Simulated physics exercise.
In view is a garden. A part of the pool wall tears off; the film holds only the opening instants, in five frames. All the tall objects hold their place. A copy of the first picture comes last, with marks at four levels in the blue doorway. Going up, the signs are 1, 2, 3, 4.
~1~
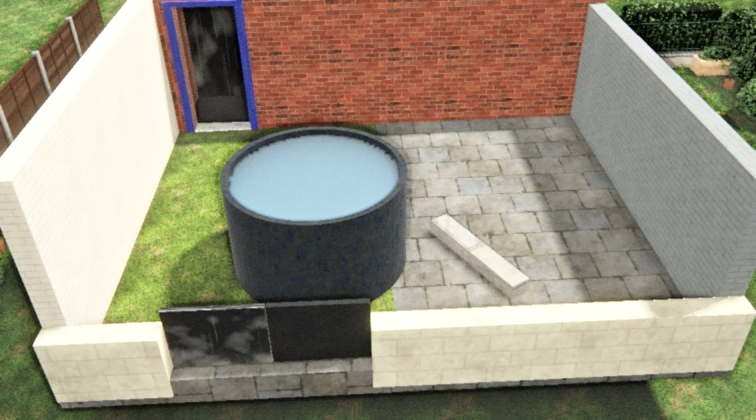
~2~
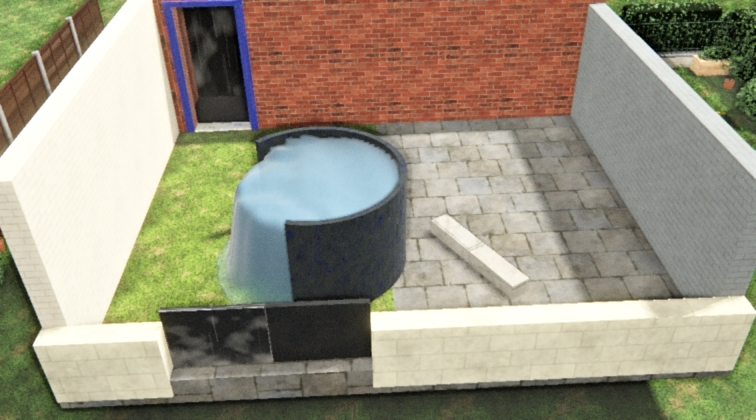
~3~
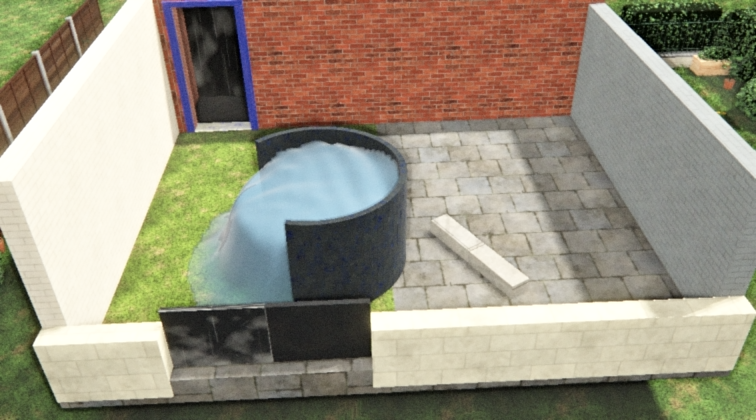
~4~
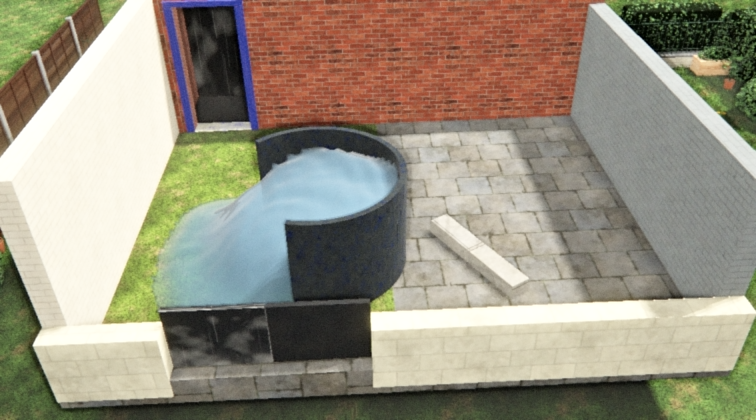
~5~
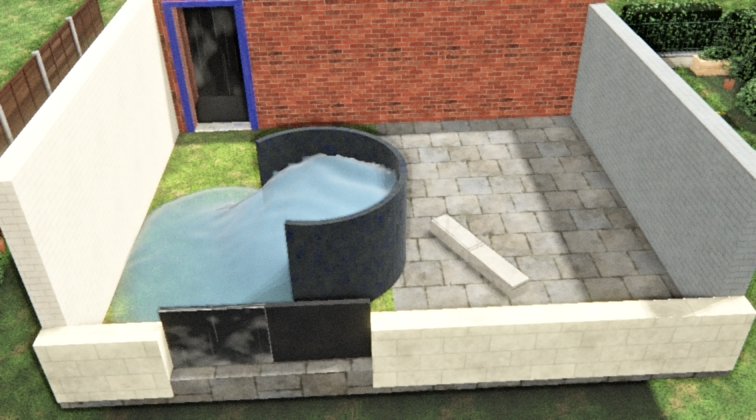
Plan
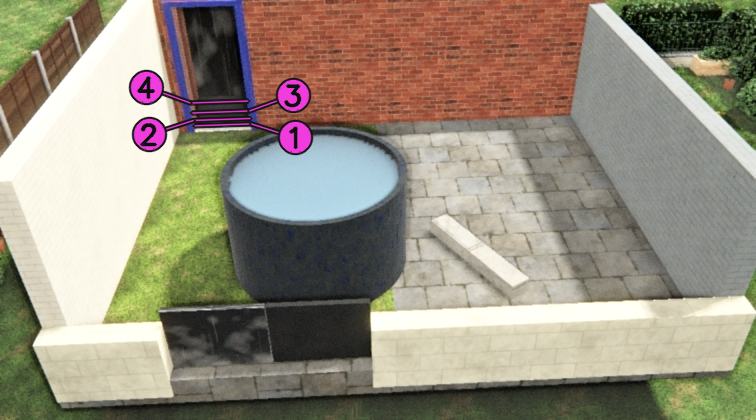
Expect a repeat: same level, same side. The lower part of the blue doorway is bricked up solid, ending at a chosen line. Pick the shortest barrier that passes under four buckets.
3.
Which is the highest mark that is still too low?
That would be 2.
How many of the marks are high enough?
Two of the four.
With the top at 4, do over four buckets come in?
No.
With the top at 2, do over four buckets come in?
Yes, that goes wrong.
On the marked copy, 1 at (222, 124); 2 at (222, 119); 3 at (220, 111); 4 at (219, 102); from the bottom up 1, 2, 3, 4.
Choosing 1, dozens of bucketfuls pour in.
Choosing 2, about 12 bucketfuls get in.
Choosing 3, a splash gets over, under a bucket.
Choosing 4, nothing gets over.
